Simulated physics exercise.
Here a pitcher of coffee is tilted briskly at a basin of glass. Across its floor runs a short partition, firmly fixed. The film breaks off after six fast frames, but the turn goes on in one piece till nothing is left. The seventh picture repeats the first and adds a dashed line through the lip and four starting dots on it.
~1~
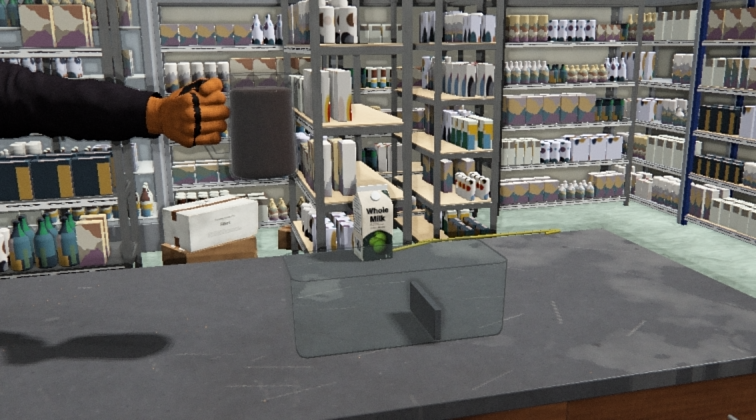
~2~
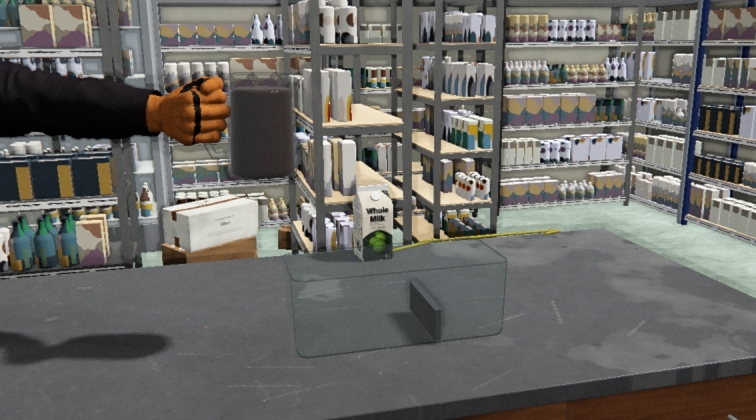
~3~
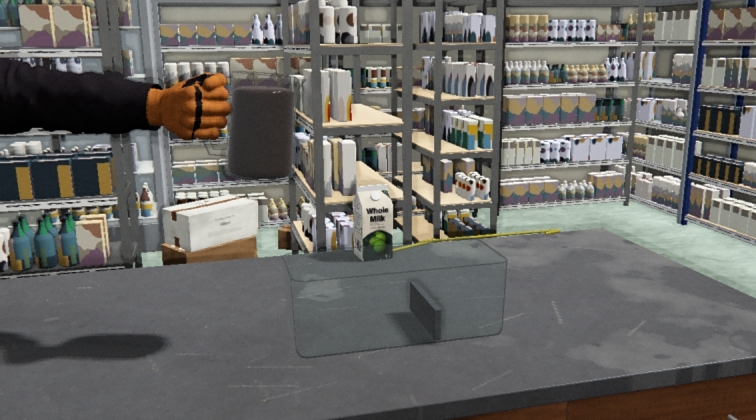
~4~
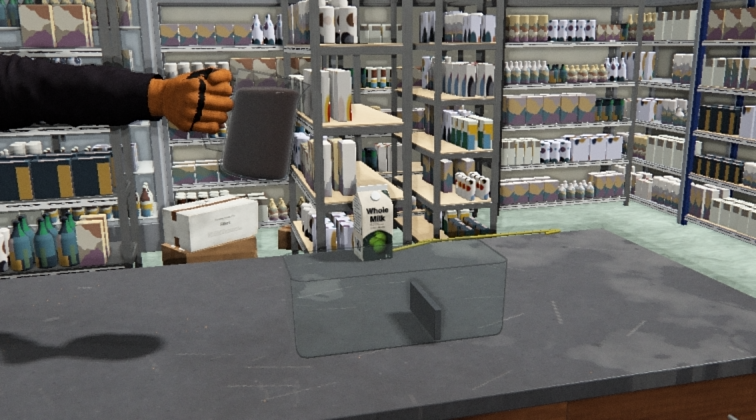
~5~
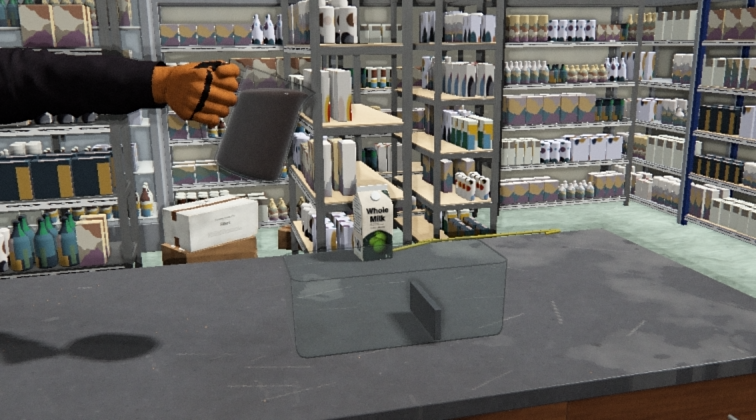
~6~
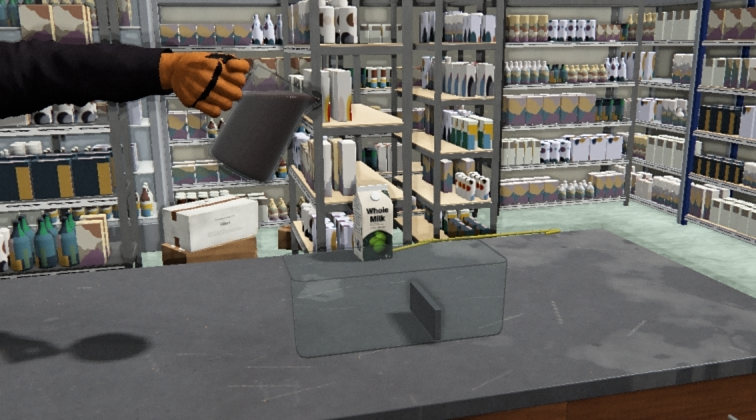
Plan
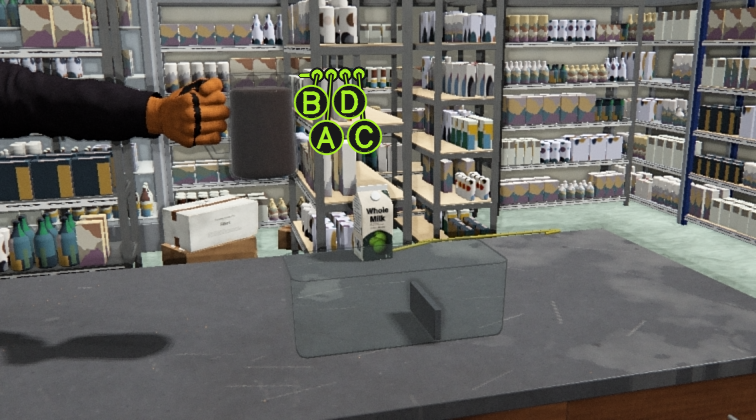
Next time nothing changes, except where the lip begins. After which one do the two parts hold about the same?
Best: D.
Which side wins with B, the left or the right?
The left side.
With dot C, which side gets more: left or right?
More ends on the right.
On the marked copy, A at (331, 74); B at (317, 75); C at (358, 74); D at (345, 74).
For dot A, about 86 % ends left of the wall and 9 % right of it; 5 % is lost outside.
For dot B, about 90 % ends left of the wall and 4 % right of it; 5 % is lost outside.
For dot C, about 14 % ends left of the wall and 83 % right of it; 3 % is lost outside.
For dot D, about 42 % ends left of the wall and 55 % right of it; 3 % is lost outside.
